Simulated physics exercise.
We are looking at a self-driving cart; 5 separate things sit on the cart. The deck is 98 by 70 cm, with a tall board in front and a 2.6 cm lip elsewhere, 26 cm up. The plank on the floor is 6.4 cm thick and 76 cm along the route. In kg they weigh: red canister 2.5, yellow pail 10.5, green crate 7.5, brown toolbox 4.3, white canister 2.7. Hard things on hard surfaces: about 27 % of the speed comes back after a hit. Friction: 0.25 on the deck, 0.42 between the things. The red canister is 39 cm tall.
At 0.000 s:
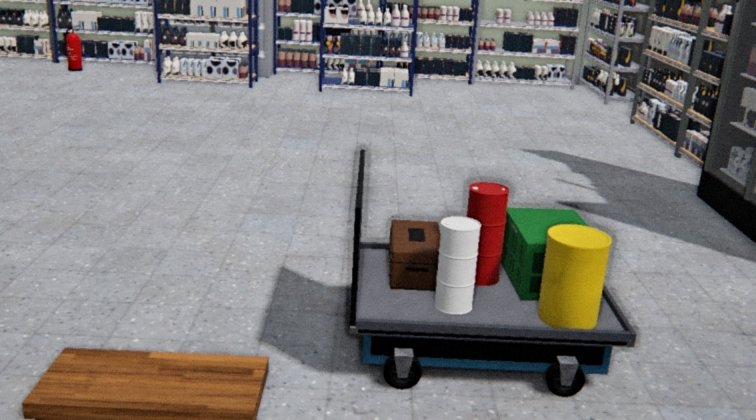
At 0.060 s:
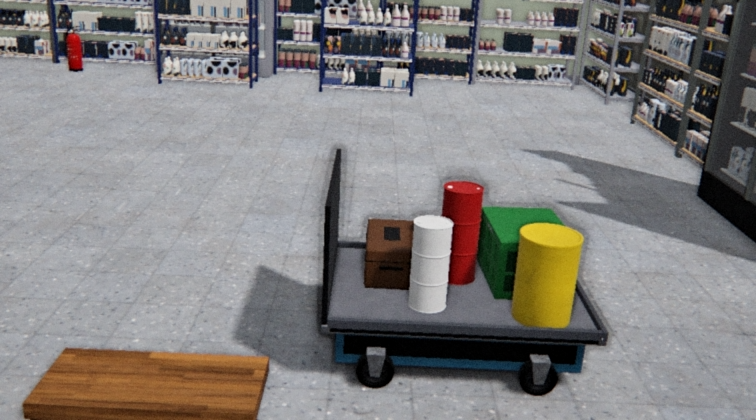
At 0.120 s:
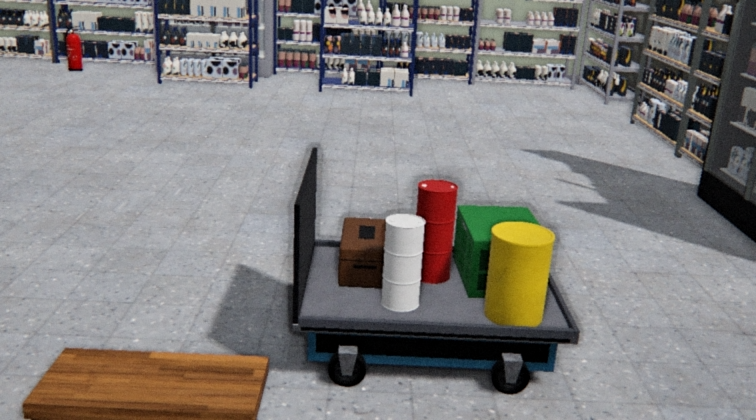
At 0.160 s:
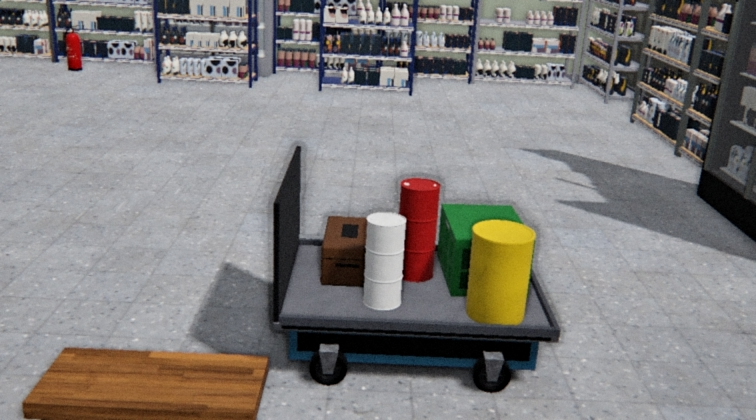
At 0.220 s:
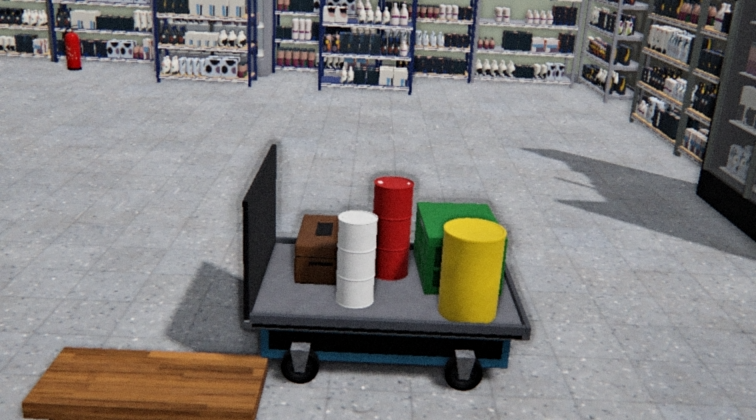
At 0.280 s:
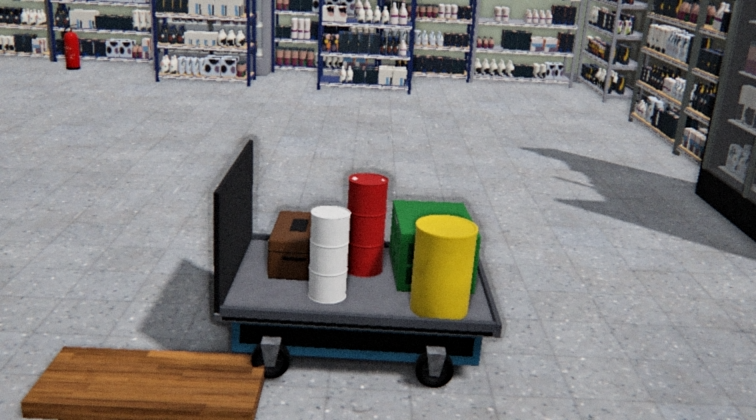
A flat cart carrying red, white and yellow drums, a brown box and a green crate rolling left across a tiled floor.
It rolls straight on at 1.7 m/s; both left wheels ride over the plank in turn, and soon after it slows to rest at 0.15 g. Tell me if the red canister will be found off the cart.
The red canister gets thrown off.
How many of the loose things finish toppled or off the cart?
That comes to 3.
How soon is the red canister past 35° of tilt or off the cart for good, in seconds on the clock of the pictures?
At about 0.9 s.
After 0.58 s, cart 99 cm along; red canister 16° off upright near (251, 211); white canister 37° off upright; brown toolbox moved 6 cm.
After 0.88 s, cart 150 cm along; red canister 33° off upright near (112, 199); yellow pail 37° off upright; white canister 34° off upright.
After 1.18 s, cart 201 cm along; red canister on its side near (7, 206); white canister 55° off upright; yellow pail on its side.
After 1.58 s, cart 260 cm along; red canister now off the cart; white canister on its side; yellow pail on its side.
In the end (2.8 s), off the cart, red canister; toppled on the cart, yellow pail and white canister; the other 2 under 10 cm from the start.
